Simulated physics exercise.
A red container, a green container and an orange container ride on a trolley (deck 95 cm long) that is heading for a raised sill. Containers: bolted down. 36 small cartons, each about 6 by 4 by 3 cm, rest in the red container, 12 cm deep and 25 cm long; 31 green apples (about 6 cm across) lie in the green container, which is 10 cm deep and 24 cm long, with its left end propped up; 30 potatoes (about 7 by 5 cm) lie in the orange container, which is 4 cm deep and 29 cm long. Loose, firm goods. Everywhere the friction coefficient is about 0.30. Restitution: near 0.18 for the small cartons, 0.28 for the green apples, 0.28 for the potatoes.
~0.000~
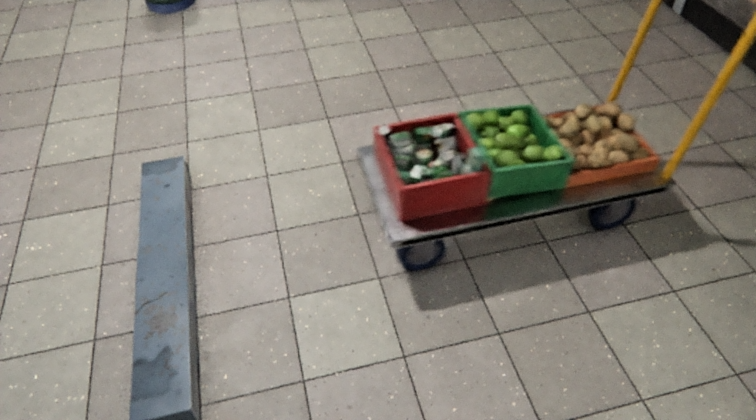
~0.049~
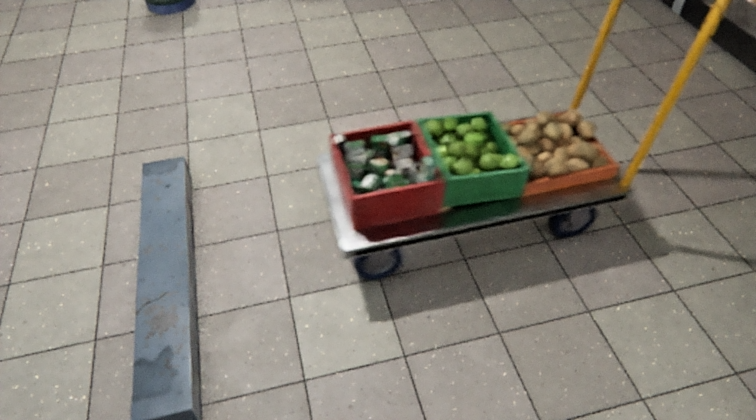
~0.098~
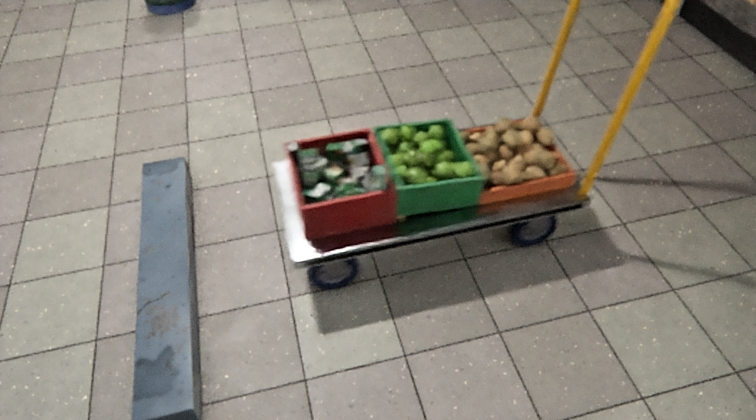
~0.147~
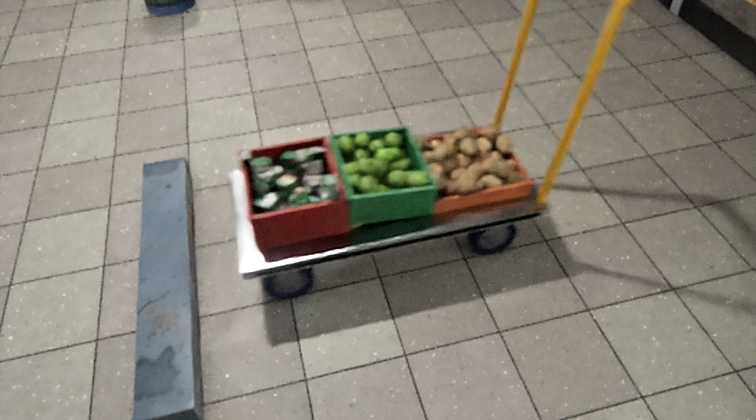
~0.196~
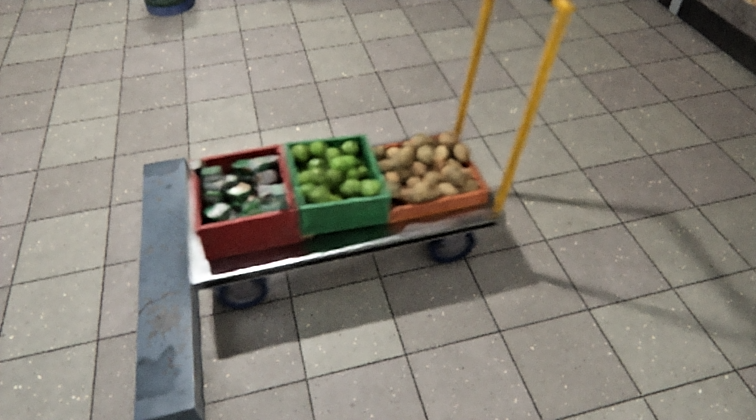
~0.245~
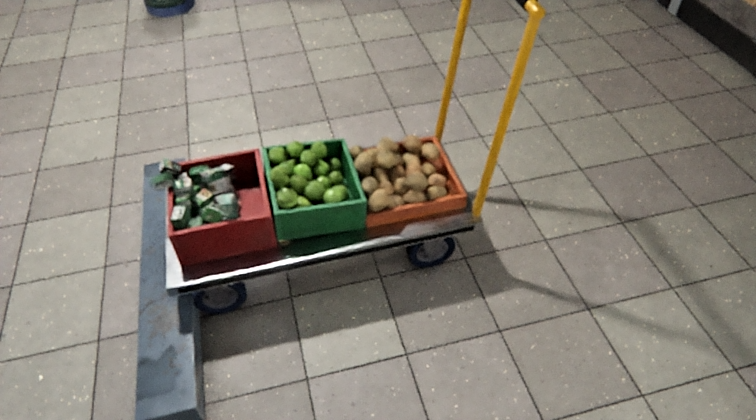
In the video, a flat trolley carrying a red container of small cartons, a green one of green apples and an orange one of brown, rounded goods rolls left across a tiled floor to a raised sill, and the cartons shift leftward.
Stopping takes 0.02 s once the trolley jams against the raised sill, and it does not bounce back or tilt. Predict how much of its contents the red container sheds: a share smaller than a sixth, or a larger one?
It sheds a smaller share than a sixth.
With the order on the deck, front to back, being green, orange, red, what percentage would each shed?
In that arrangement the red container sheds 10 per cent of its load, the green container 10 per cent, and the orange container 20 per cent.
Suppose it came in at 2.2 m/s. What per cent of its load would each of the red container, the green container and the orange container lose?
In that case the red container sheds 10 per cent of its load, the green container 0 per cent, and the orange container 20 per cent.
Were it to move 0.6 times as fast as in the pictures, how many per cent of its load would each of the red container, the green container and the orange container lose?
Then the red container sheds 10 per cent, the green container 0 per cent, and the orange container 10 per cent.
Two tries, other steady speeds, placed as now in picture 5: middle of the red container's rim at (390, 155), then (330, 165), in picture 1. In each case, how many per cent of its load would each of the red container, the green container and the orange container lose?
Red container 10 and 10, green container 0 and 0, orange container 20 and 10 per cent.
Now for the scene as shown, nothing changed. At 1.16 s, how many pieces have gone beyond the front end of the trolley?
I'd put it at some 4 pieces.
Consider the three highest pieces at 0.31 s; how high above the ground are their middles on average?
I'd guess about 44 cm.
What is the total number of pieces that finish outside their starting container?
Pieces: Around 12.
After 0.31 s, 3 of 36 out of the red container, 1 of 31 out of the green container and 2 of 30 out of the orange container.
After 0.43 s, 3 of 36 out of the red container, 1 of 31 out of the green container and 4 of 30 out of the orange container.
After 0.66 s, 3 of 36 out of the red container, 2 of 31 out of the green container and 7 of 30 out of the orange container.
When it is over (at 1.16 s), 3 of 36 out of the red container, 2 of 31 out of the green container and 8 of 30 out of the orange container. Asked share, 3 of 36, 8 per cent.
